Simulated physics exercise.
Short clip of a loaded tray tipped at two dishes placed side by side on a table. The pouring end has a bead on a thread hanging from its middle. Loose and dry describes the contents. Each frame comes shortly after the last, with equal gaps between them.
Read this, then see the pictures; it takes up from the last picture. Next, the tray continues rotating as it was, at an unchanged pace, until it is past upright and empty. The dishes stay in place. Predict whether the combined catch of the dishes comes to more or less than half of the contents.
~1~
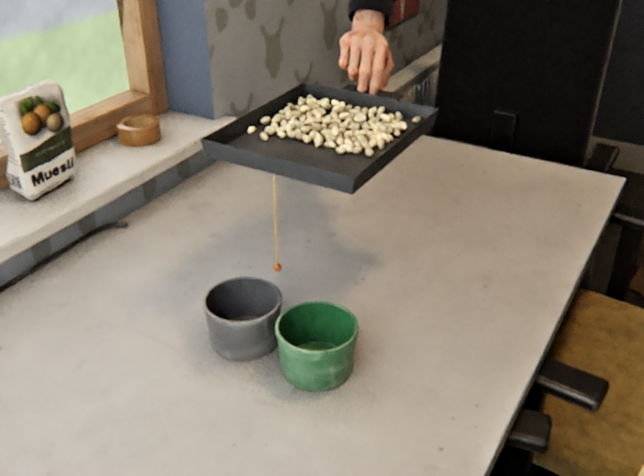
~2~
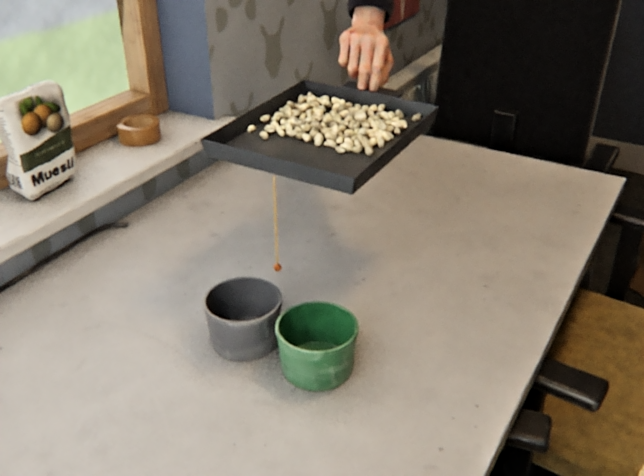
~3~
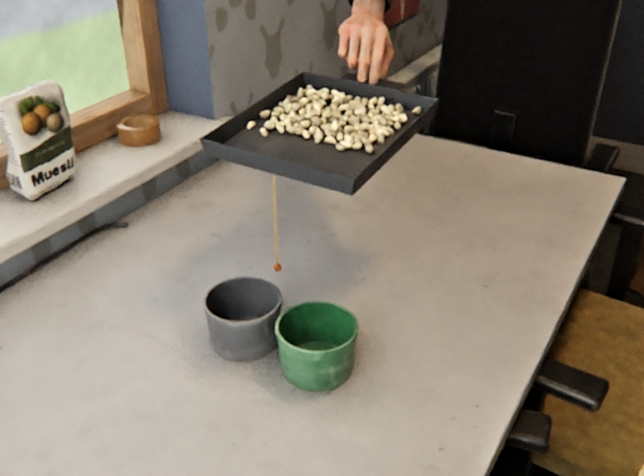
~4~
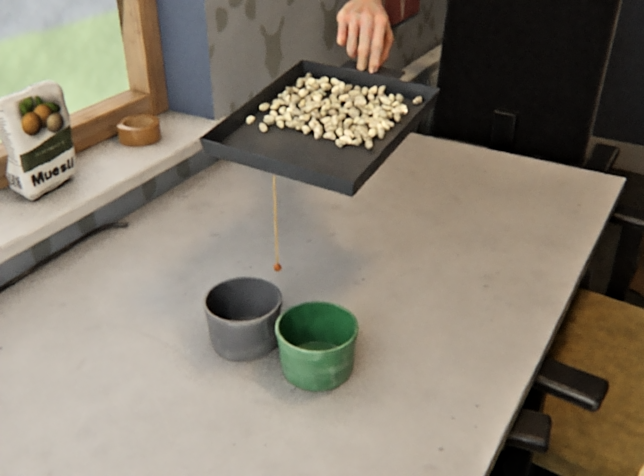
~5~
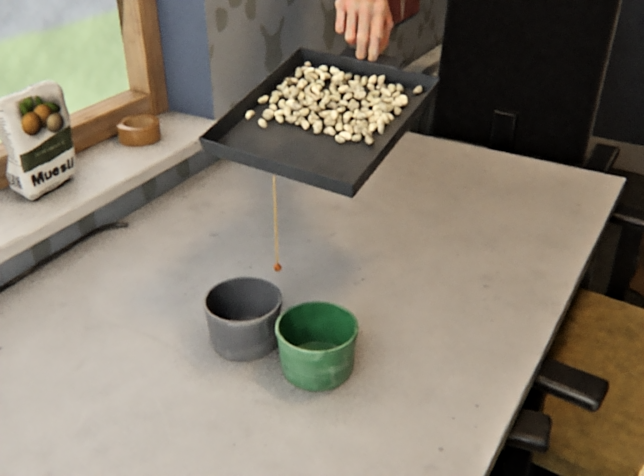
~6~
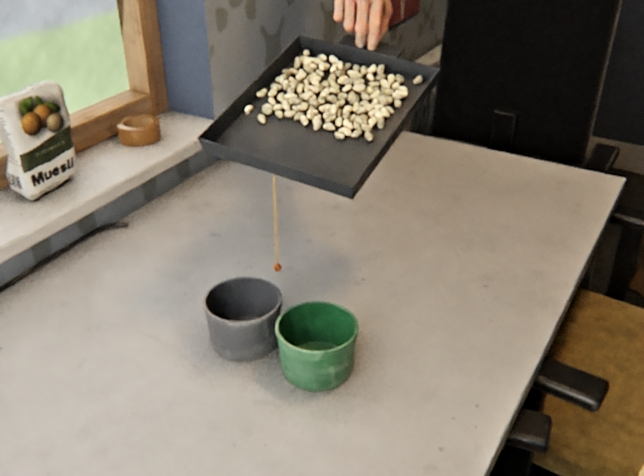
Majority caught.
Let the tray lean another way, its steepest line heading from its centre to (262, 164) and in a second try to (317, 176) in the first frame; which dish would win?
Result, try one: Dish at left; try two: Dish at right.
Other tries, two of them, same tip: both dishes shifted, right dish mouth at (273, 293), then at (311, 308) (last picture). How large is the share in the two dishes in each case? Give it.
I'd say about 20 percent, followed by about 60 percent.
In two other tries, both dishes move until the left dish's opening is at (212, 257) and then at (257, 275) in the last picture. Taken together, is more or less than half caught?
For the two places in order: A minority share, a minority share.
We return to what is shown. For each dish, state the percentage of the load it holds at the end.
Around 30 in a hundred in the left dish and around 40 in a hundred in the right dish.
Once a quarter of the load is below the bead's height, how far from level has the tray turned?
That would be about 115 degrees from level.
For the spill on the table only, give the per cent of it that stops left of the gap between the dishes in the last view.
About 60 percent.
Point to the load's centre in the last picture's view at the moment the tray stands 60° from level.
(301, 140).
Shortly afterwards, tray tipped steeply; all but a few on the tray; only a few in the air.
Next, tray tipped right over; all but a few on the tray; only a few in the right dish; only a few in the left dish; a little outside both.
Some moments later, tray tipped past a quarter turn; near half in the right dish; near a third in the left dish; near a quarter outside both.
In the end, tray tipped past a quarter turn; near half in the right dish; near a third in the left dish; near a quarter outside both.
